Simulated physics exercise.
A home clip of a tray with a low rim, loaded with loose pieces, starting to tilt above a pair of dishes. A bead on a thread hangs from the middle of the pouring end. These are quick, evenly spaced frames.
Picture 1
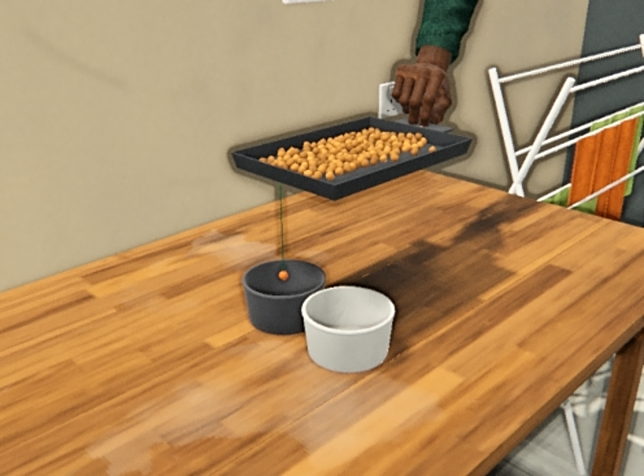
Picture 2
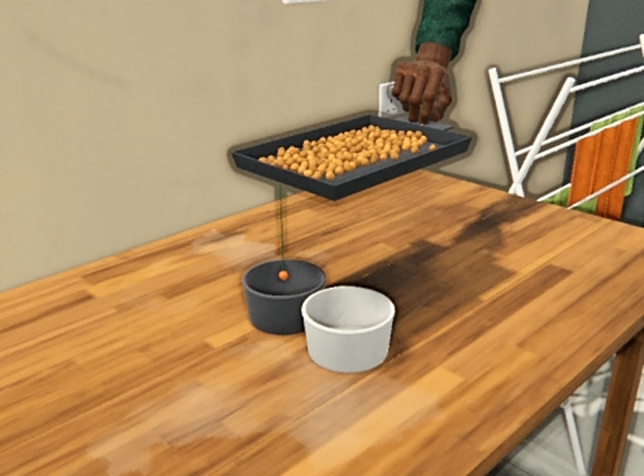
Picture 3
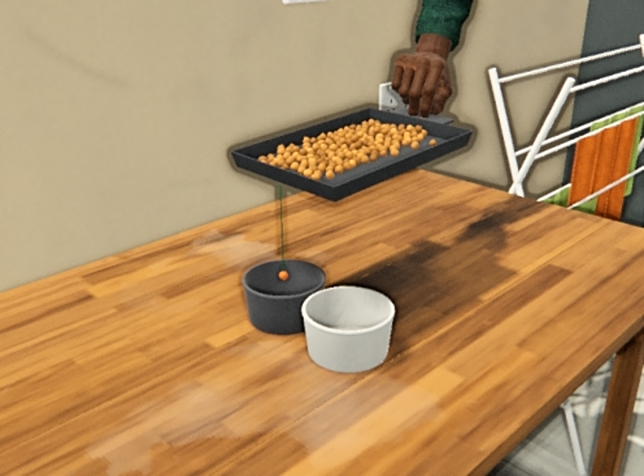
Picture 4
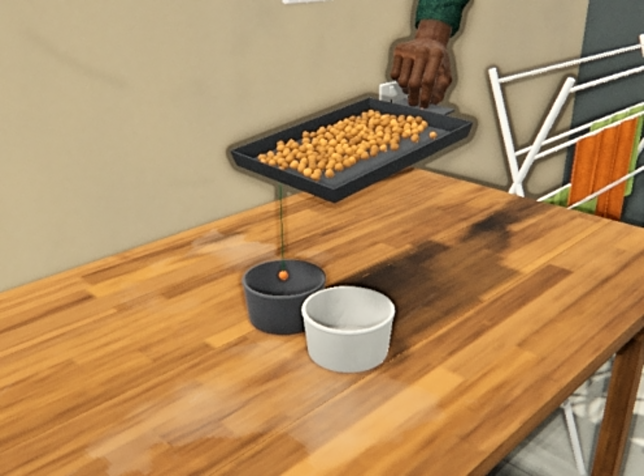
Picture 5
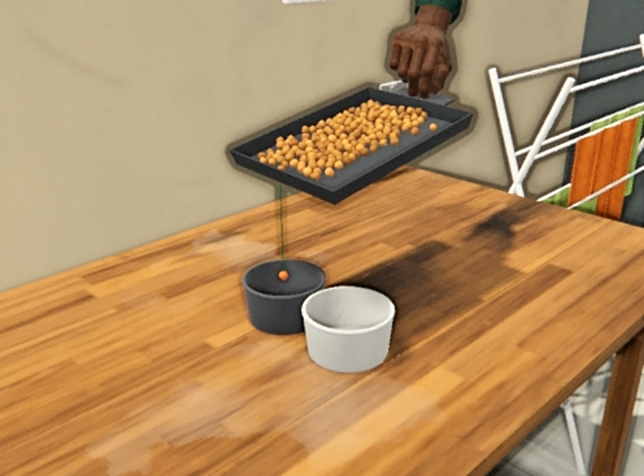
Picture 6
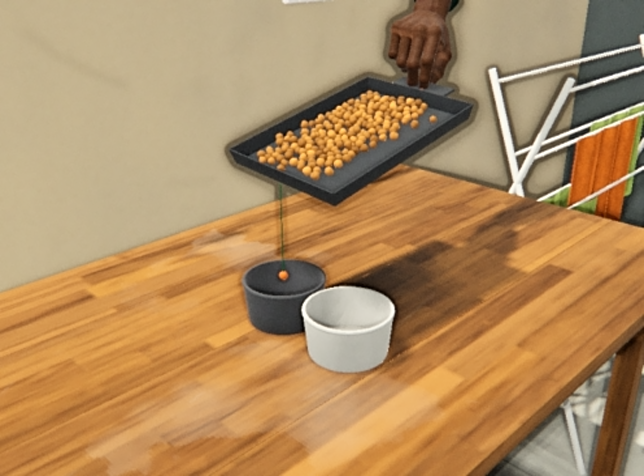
To begin with, a hand holds a dark, low-rimmed tray of roasted chickpeas level above a dark dish and a white dish on a wooden table, with a bead hanging on a thread. The hand then gradually raises the far end, slightly tilting the tray lowest at its right front corner.
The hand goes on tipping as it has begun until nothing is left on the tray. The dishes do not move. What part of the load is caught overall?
They take only the smaller part between them.
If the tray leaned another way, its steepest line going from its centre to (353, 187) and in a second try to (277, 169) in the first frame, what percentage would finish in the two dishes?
About 80 and 10 per cent.
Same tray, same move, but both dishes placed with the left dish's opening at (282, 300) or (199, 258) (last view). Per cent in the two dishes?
In turn 70 and 10 in a hundred.
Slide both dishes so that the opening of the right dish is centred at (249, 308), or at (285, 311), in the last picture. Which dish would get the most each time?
The first try: The right-hand dish. The second: The dish on the right.
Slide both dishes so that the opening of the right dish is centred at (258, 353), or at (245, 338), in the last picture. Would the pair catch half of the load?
At the first place below a half, at the second not half.
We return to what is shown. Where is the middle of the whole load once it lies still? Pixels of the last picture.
Close to (297, 368).
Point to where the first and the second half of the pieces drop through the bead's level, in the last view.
Around (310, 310) and then (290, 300).
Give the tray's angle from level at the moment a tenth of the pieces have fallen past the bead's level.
At about 100°.
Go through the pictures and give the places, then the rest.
In the first frame, corners of the pouring end at (236, 152) and (335, 183), level; middle of the load at (354, 152), roasted chickpeas; left dish at (254, 307); right dish at (317, 342); bead on its thread at (284, 276).
In the second frame, corners of the pouring end at (236, 152) and (335, 183), level; middle of the load at (354, 151).
In the third frame, corners of the pouring end at (236, 151) and (334, 185), tipped barely, lowest at the right corner; middle of the load at (354, 147).
In the fourth frame, corners of the pouring end at (235, 150) and (334, 187), tipped a little, lowest at the right corner; middle of the load at (354, 142).
In the fifth frame, corners of the pouring end at (235, 149) and (333, 188), tipped a little, lowest at the right corner; middle of the load at (353, 136).
In the sixth frame, corners of the pouring end at (234, 149) and (333, 190), tipped a little, lowest at the right corner; middle of the load at (353, 131); left dish at (254, 307); right dish at (317, 342).
Soon after the last picture, tray tipped steeply; all on the tray.
A little later, tray tipped right over; most on the tray; a small part in the right dish; a stray few outside both; a small part in the air.
Later still, tray tipped past a quarter turn; about a third in the right dish; a stray few in the left dish; about two thirds outside both.
At rest, tray tipped past a quarter turn; about a third in the right dish; a stray few in the left dish; about two thirds outside both.
